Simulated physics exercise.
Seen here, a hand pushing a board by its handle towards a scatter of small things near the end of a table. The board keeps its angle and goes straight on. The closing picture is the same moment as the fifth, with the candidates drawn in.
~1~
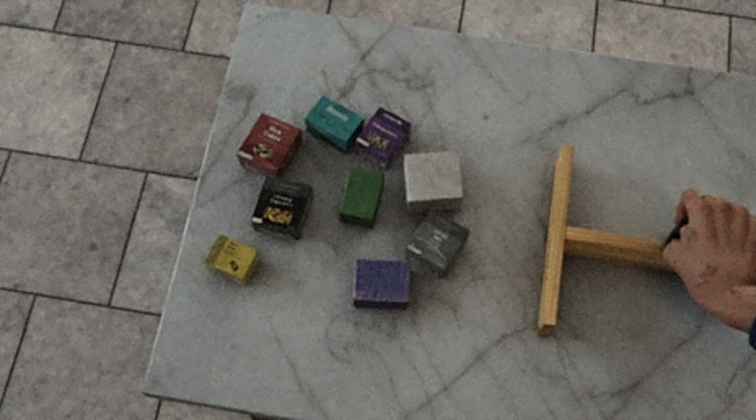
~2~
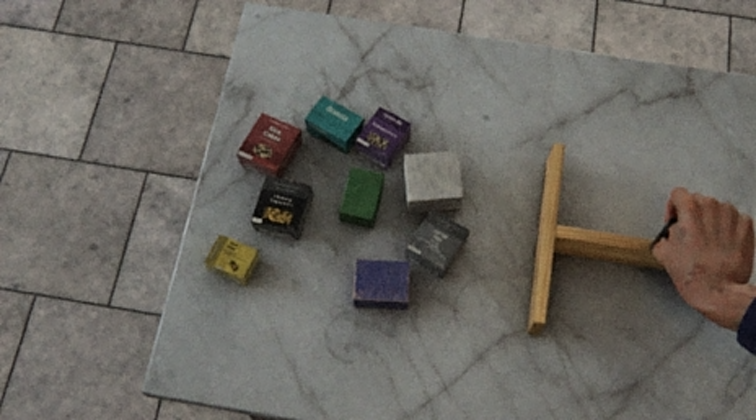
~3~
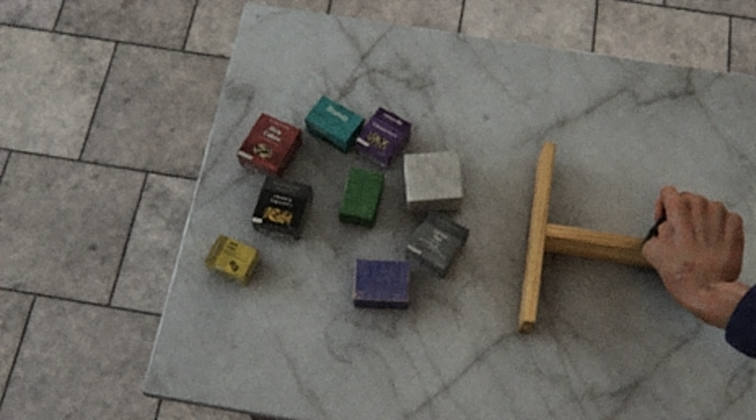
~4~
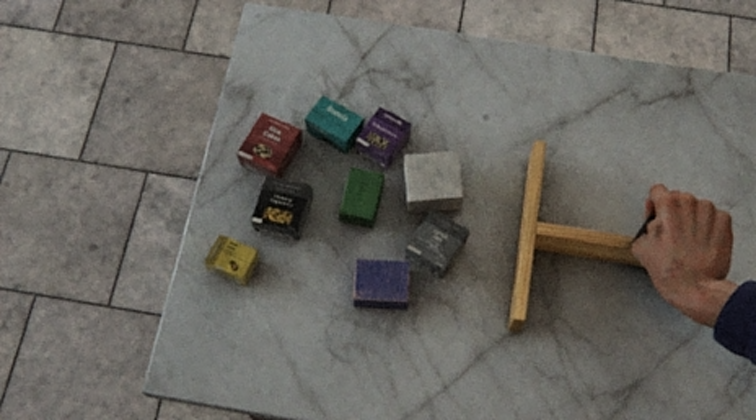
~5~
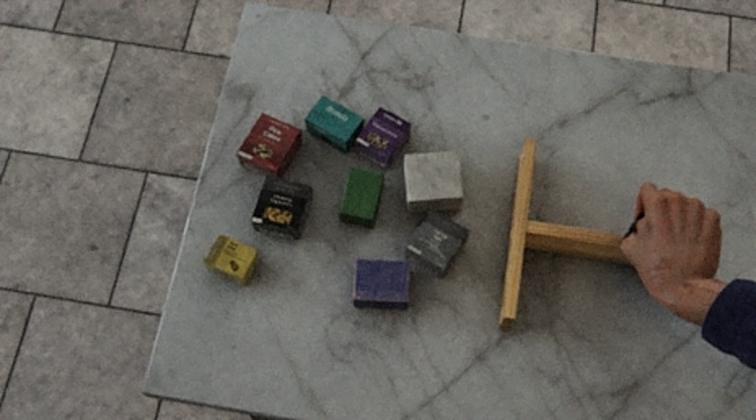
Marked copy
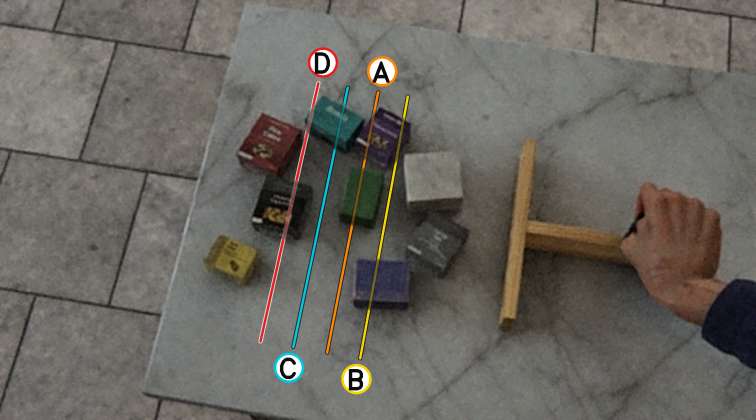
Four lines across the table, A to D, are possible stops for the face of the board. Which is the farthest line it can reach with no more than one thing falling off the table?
As far as mark D.
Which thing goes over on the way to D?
It is the black packet.
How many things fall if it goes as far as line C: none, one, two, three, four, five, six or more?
The count is none.
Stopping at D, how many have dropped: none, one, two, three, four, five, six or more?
One.
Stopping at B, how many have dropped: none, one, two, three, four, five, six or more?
In all, none.
On the marked copy, A at (354, 215); B at (385, 220); C at (322, 210); D at (291, 205).
With D. Early on, board (437, 212); turquoise box (330, 121); purple packet (374, 135).
Further on, board (354, 199); black packet (242, 211); red packet (263, 143).
At the end, board (293, 189); black packet over the edge; red packet (218, 129); one fallen.
As for the rest, A is within the limit but short; B is within the limit but short; C is within the limit but short.
